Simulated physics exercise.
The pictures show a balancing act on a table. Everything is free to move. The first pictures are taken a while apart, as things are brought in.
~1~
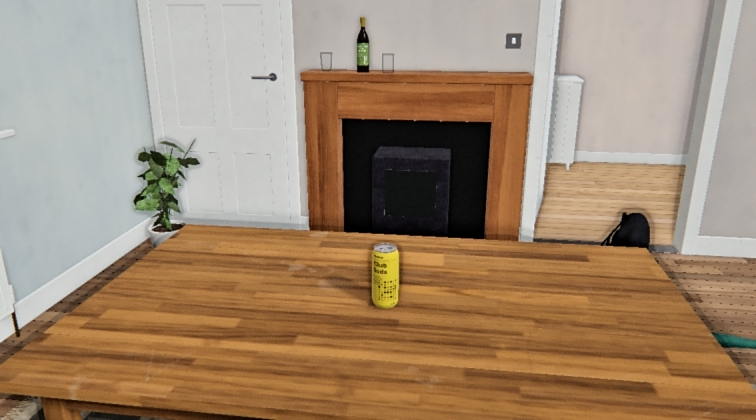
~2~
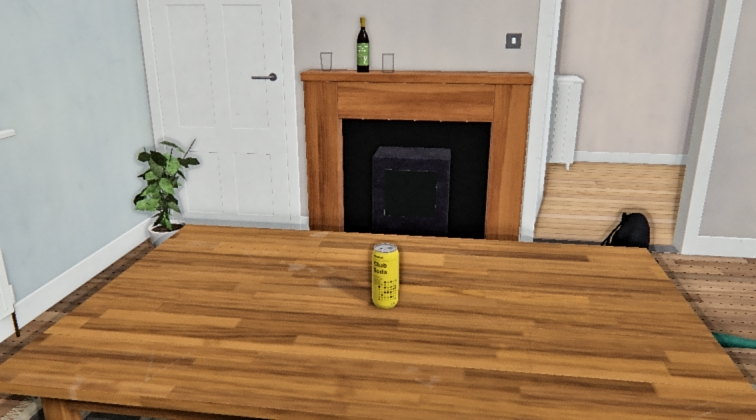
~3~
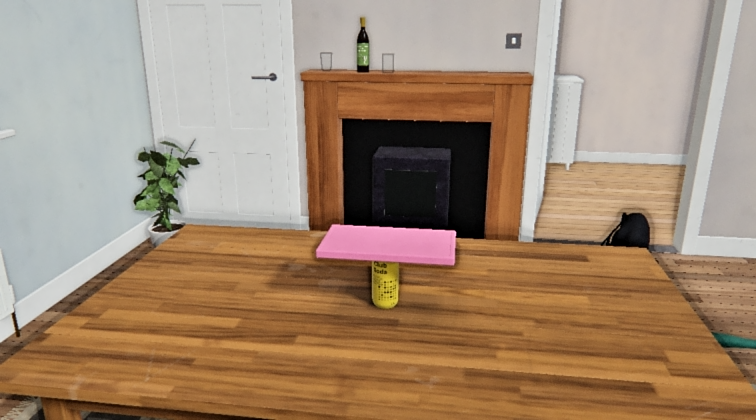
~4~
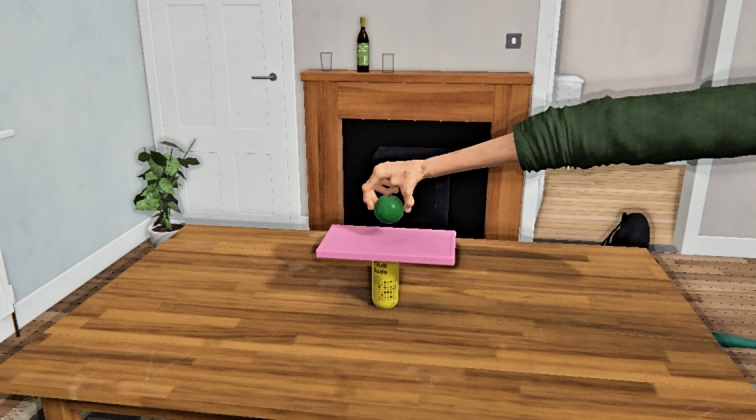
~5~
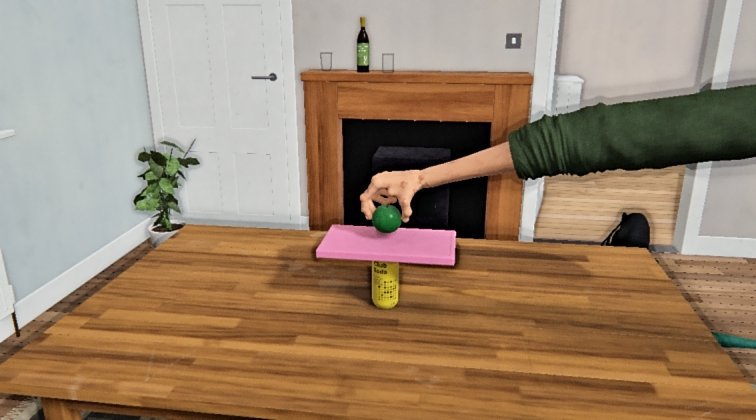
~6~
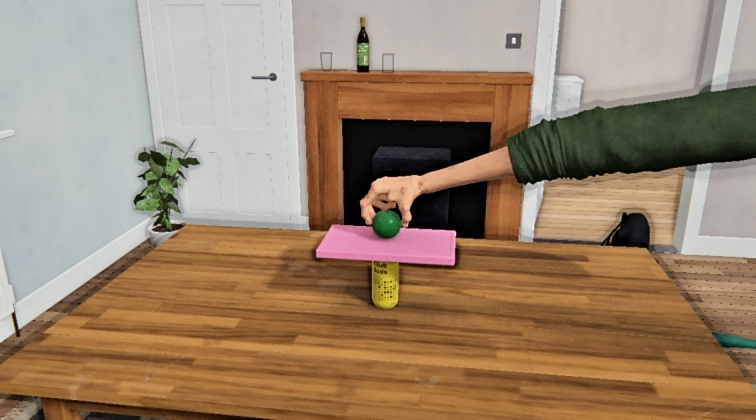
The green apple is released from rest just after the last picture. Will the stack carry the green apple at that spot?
Outcome: The stack keeps its balance.
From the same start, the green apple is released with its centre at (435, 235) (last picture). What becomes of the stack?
Then it comes apart.
Then, 0.30 s past the last view, nothing moves.
Then, 0.70 s past the last view, green apple resting near (387, 225).
Finally, all 3 still in place. Final places as the last picture's camera would see them, green apple near (387, 225). The stack holds.
